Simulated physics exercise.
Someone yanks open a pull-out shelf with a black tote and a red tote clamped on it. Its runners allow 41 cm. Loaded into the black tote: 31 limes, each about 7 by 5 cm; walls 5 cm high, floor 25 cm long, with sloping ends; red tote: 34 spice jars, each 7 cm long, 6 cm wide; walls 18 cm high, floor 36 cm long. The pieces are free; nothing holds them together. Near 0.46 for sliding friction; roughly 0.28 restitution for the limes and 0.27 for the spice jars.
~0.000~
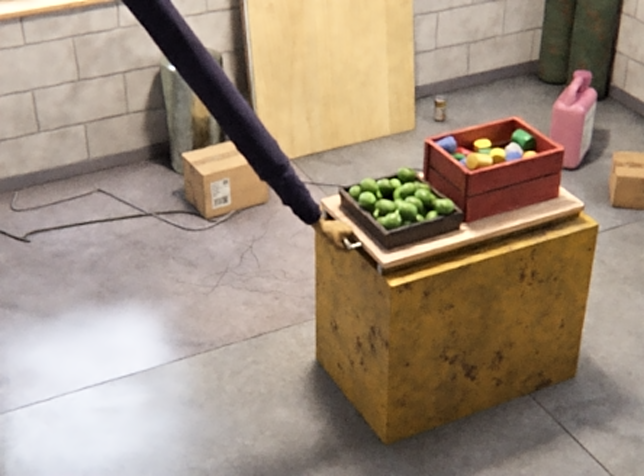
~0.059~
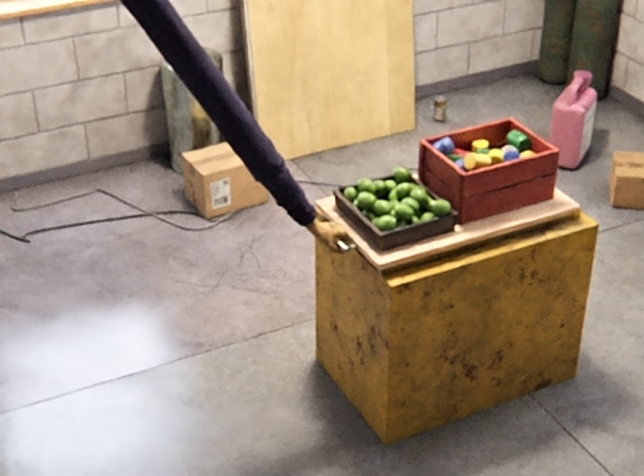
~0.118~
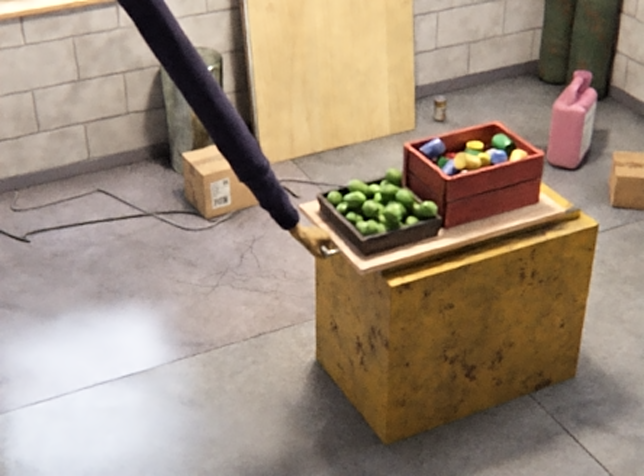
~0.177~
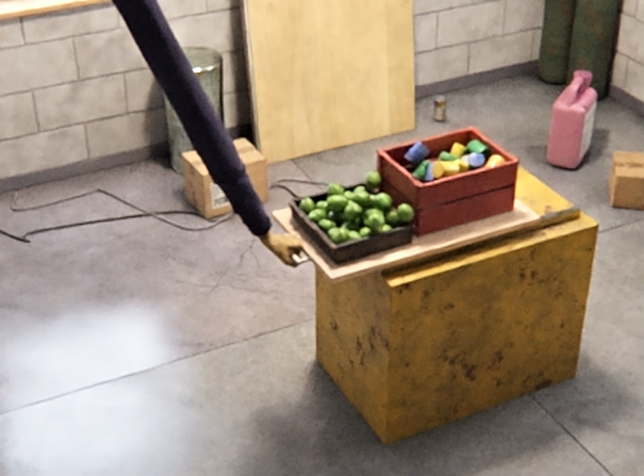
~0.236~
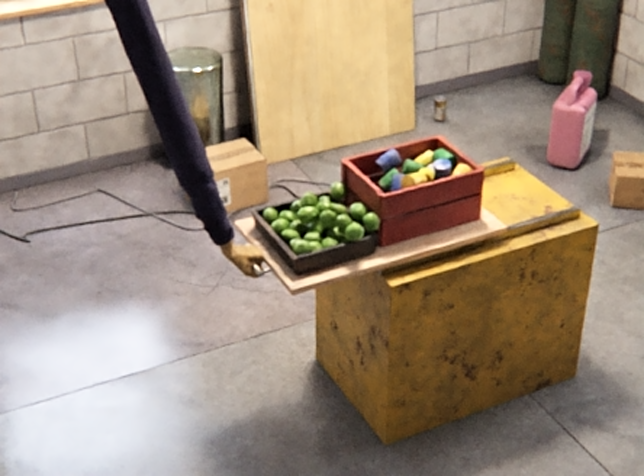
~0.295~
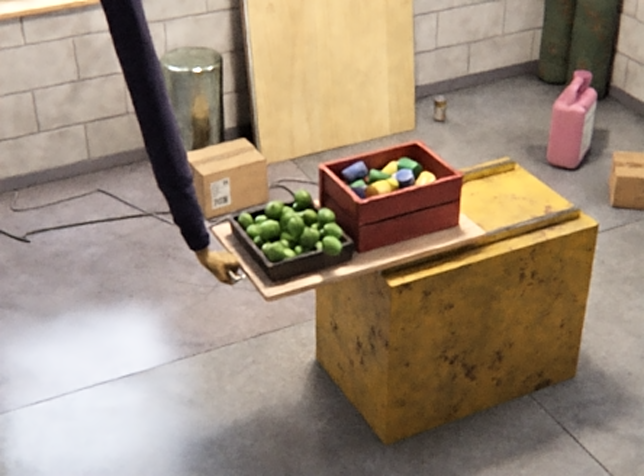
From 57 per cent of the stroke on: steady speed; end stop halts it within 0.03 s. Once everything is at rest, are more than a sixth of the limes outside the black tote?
Yes.
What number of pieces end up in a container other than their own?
I'd say close to 0.
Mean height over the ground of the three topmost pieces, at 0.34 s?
94 cm.
After 0.34 s, 2 of 31 out of the black tote and 0 of 34 out of the red tote.
After 0.46 s, 8 of 31 out of the black tote and 0 of 34 out of the red tote.
After 0.68 s, 10 of 31 out of the black tote and 1 of 34 out of the red tote.
Final count (at 1.11 s), 10 of 31 out of the black tote and 1 of 34 out of the red tote. Asked share, 10 of 31, 32 per cent.
